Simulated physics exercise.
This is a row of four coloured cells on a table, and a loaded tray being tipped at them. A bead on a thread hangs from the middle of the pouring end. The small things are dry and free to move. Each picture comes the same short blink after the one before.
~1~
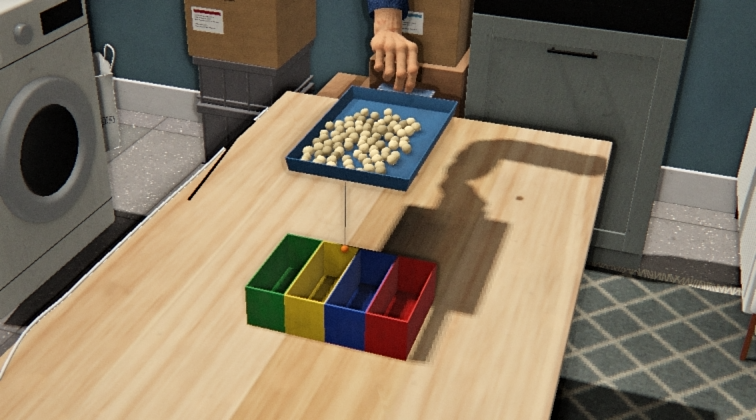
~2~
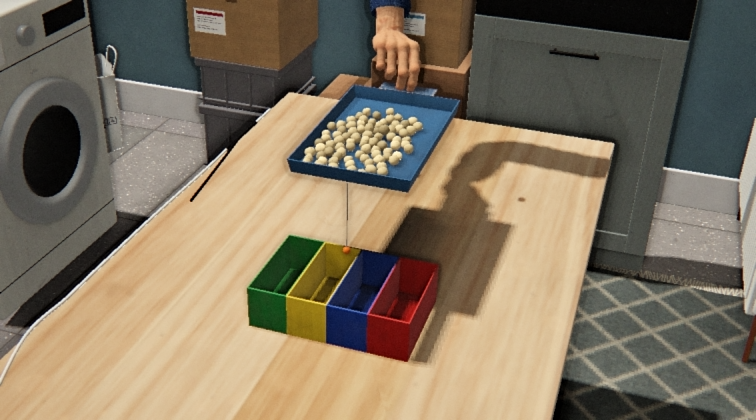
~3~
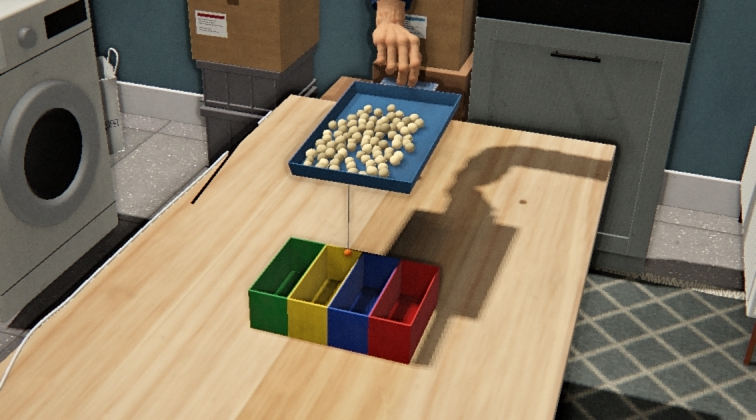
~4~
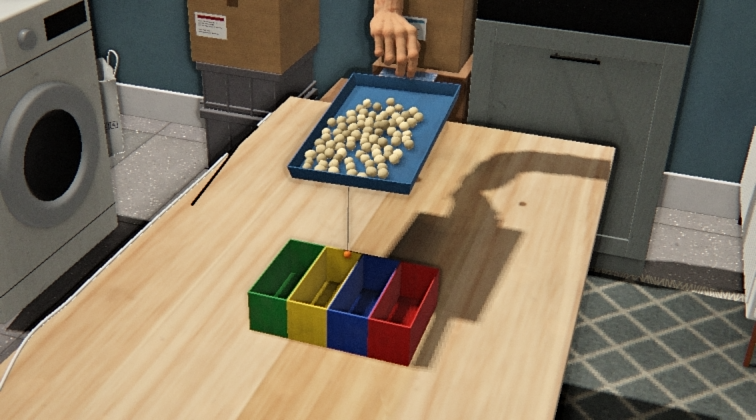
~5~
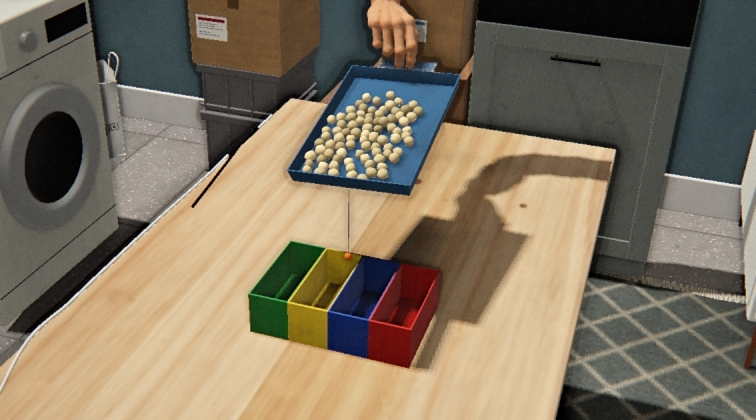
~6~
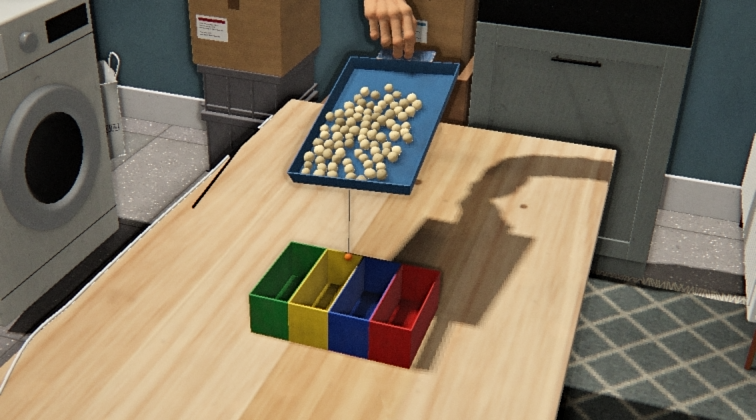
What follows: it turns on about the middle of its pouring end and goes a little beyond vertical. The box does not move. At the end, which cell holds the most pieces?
The green one ends fullest.
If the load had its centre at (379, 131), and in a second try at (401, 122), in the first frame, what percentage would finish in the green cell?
In turn 50 and 40 in a hundred.
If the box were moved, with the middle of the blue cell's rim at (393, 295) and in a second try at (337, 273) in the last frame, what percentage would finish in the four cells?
About 50 and 90 per cent.
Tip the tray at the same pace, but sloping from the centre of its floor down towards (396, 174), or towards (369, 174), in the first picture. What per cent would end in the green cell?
About 0 and 0 per cent.
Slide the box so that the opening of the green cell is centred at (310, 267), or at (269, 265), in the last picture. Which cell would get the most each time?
At the first place the cell in green, at the second that yellow cell.
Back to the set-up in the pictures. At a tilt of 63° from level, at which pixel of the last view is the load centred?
Around (338, 145).
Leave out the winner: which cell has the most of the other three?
The runner-up: That yellow cell.
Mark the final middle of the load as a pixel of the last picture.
At about (298, 308).
Shortly afterwards, tray tipped steeply; the whole lot on the tray.
Next, tray tipped past a quarter turn; all but a few on the tray; only a few in the yellow cell; only a few falling or outside the box.
Some moments later, tray tipped past a quarter turn; near half in the green cell; near a third in the yellow cell; a little in the blue cell; a little falling or outside the box.
In the end, tray tipped past a quarter turn; near half in the green cell; near a third in the yellow cell; a little in the blue cell; none at all in the red cell; a little outside the box.
